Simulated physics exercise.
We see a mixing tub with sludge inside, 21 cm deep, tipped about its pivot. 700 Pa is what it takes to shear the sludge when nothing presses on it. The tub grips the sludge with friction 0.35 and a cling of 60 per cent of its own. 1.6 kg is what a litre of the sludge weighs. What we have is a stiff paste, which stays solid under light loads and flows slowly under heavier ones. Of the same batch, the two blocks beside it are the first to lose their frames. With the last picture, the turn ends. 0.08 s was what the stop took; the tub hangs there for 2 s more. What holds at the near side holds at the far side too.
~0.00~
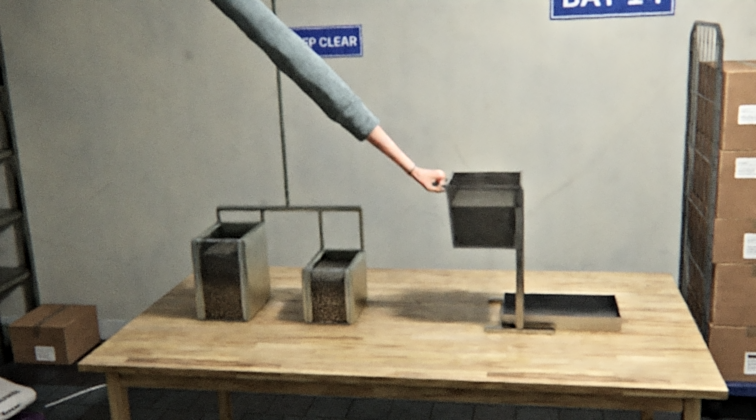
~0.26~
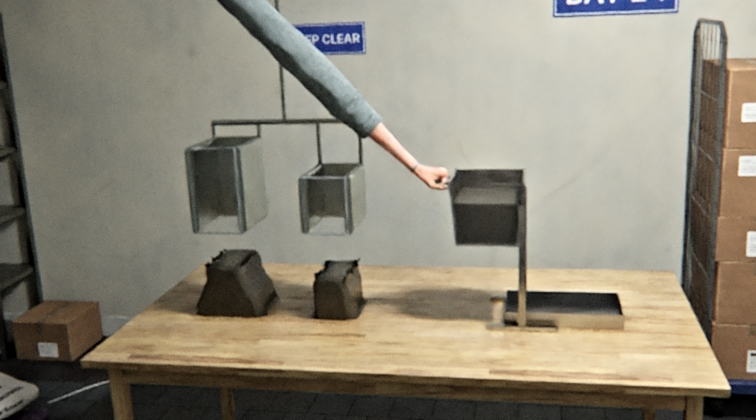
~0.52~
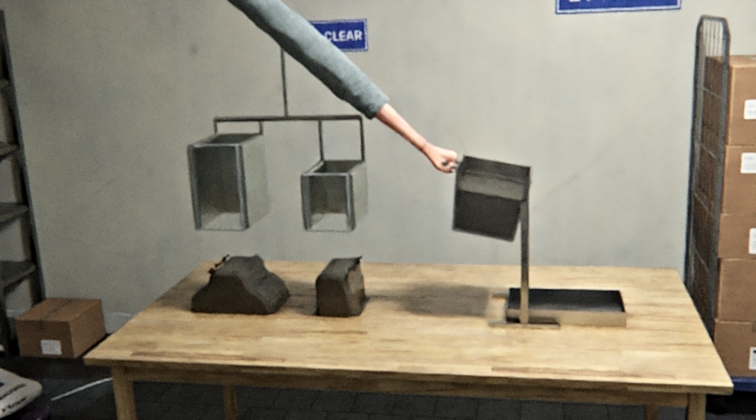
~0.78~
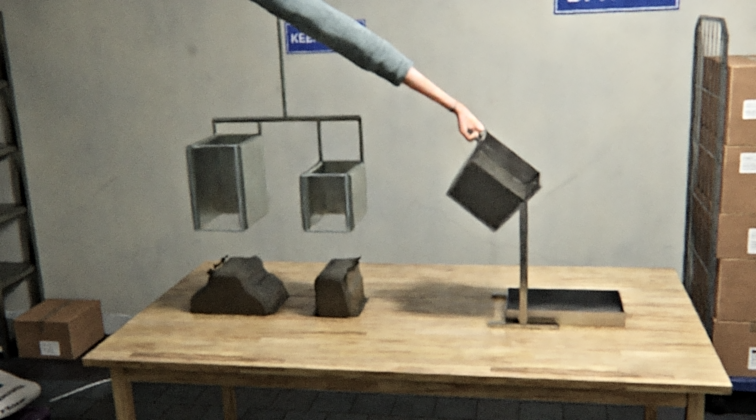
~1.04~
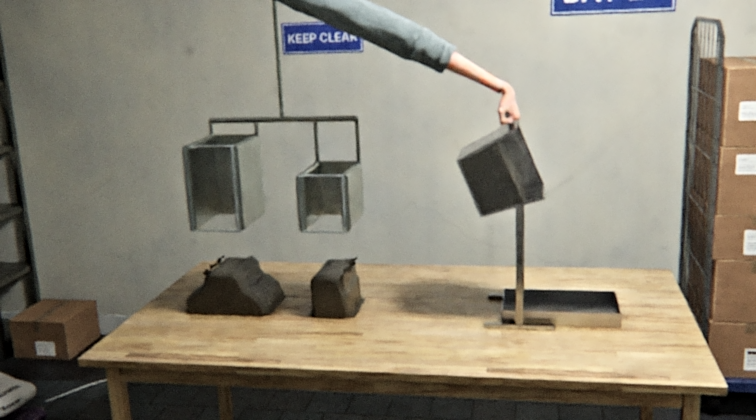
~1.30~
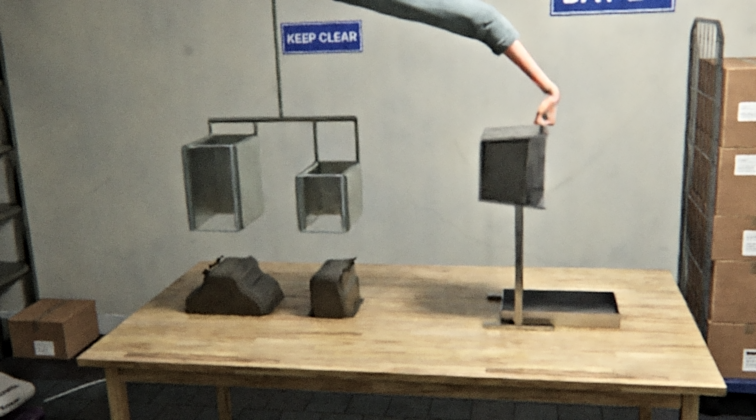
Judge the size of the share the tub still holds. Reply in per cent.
Some 56 per cent.
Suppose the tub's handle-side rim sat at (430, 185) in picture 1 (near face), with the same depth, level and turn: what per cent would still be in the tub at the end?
Near 40 per cent.
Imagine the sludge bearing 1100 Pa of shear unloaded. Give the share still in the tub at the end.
I'd guess around 100 in a hundred.
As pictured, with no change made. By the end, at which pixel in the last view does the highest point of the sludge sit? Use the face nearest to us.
It ends up highest close to (503, 176).
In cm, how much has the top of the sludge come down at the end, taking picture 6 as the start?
The top ends up some 11 cm below its level in the last picture.
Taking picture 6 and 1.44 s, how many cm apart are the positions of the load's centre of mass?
Around 4 centimetres.
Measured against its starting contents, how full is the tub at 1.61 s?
Close to 80 in a hundred.
After 1.44 s, the tub is at 92 degrees and holds 100 %.
After 1.61 s, the tub is at 92 degrees and holds 82 %.
After 1.78 s, the tub is at 92 degrees and holds 62 %.
After 1.95 s, the tub is at 92 degrees and holds 56 %.
After 3.30 s, at the end, the tub is at 92 degrees and holds 56 %.
